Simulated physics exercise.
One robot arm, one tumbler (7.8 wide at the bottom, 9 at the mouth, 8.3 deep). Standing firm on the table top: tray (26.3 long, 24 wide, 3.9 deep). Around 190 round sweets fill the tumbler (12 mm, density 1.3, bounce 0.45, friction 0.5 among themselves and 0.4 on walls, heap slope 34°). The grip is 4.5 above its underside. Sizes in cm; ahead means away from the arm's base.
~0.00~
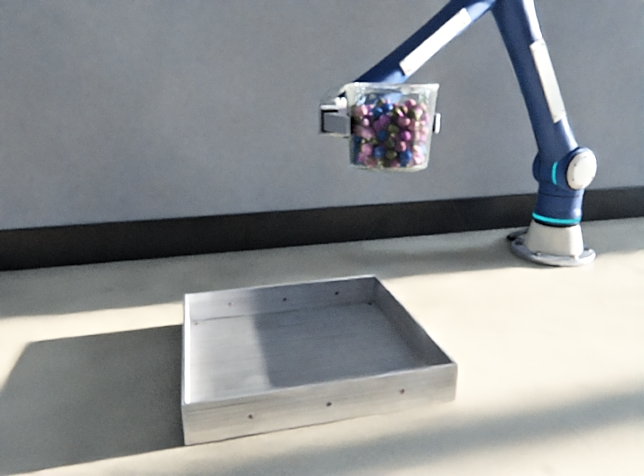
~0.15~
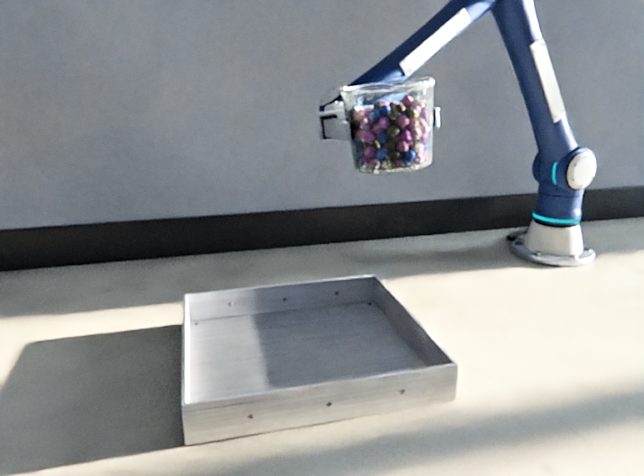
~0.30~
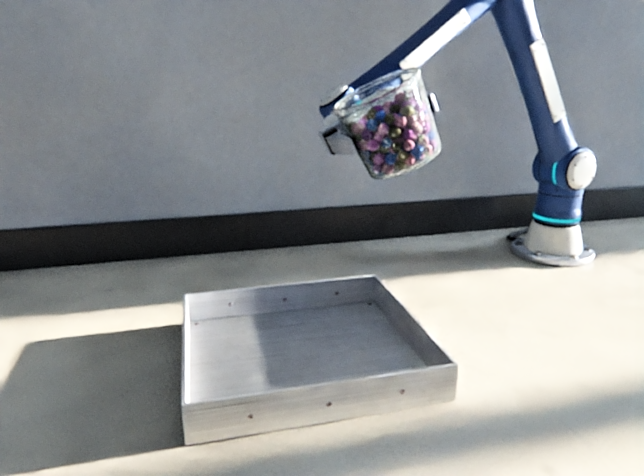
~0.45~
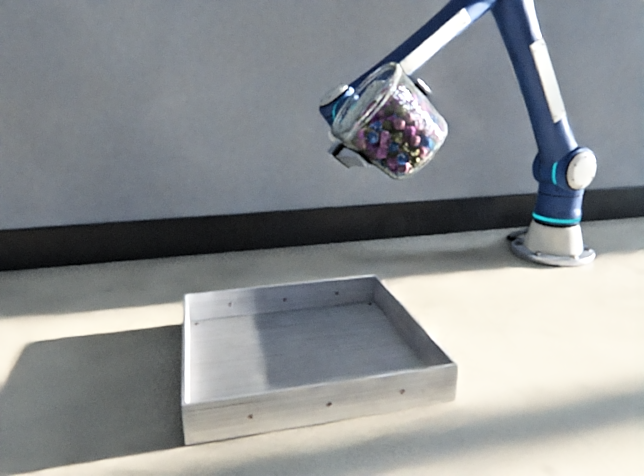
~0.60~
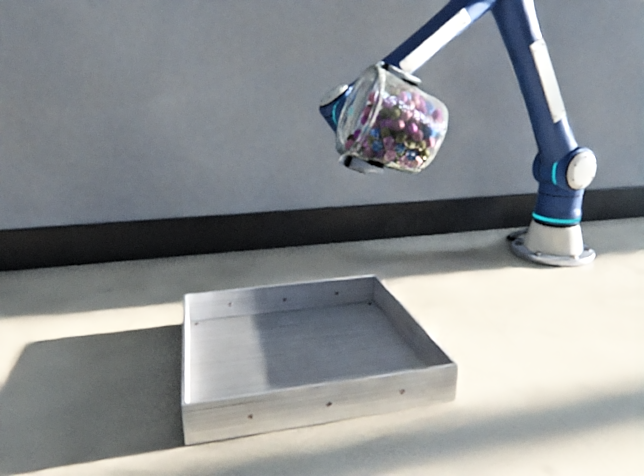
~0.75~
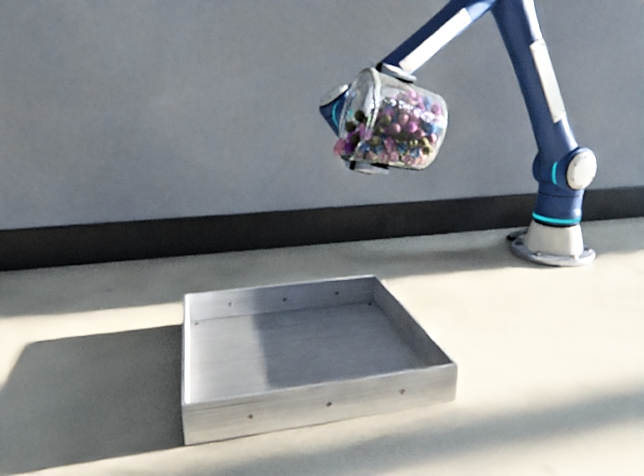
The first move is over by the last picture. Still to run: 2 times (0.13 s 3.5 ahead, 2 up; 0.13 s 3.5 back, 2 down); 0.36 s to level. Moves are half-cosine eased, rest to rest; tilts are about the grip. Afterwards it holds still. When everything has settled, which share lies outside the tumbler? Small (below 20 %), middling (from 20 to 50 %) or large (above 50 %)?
Outside the tumbler the share is large, above 50 %.
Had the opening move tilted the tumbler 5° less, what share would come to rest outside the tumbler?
In that case some 60 per cent.
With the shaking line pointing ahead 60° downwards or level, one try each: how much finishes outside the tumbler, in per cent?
Some 15 and 60 per cent.
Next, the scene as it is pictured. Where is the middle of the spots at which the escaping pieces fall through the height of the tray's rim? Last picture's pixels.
Around (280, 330).
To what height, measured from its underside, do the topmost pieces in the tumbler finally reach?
Roughly 4.5 cm.
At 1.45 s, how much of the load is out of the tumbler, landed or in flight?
Some 70 per cent.
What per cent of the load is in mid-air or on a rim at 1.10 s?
About 24 per cent.
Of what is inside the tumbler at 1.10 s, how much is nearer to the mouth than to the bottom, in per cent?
Some 50 per cent.
After 1.10 s, tilted 75° forward, highest piece 29 above the table; 109 in the tumbler, 37 in the tray, 45 in flight or on a rim.
After 1.45 s, tilted 36° forward, highest piece 28 above the table; 126 in the tray, 61 in the tumbler, 1 on the table or floor, 3 in flight or on a rim.
After 1.83 s, level, highest piece 28 above the table; 128 in the tray, 61 in the tumbler, 2 on the table or floor.
After 2.88 s, level, highest piece 27 above the table; 128 in the tray, 61 in the tumbler, 2 on the table or floor.
At rest, 128 in the tray, 61 in the tumbler, 2 on the table or floor. That is 68 % outside the tumbler.
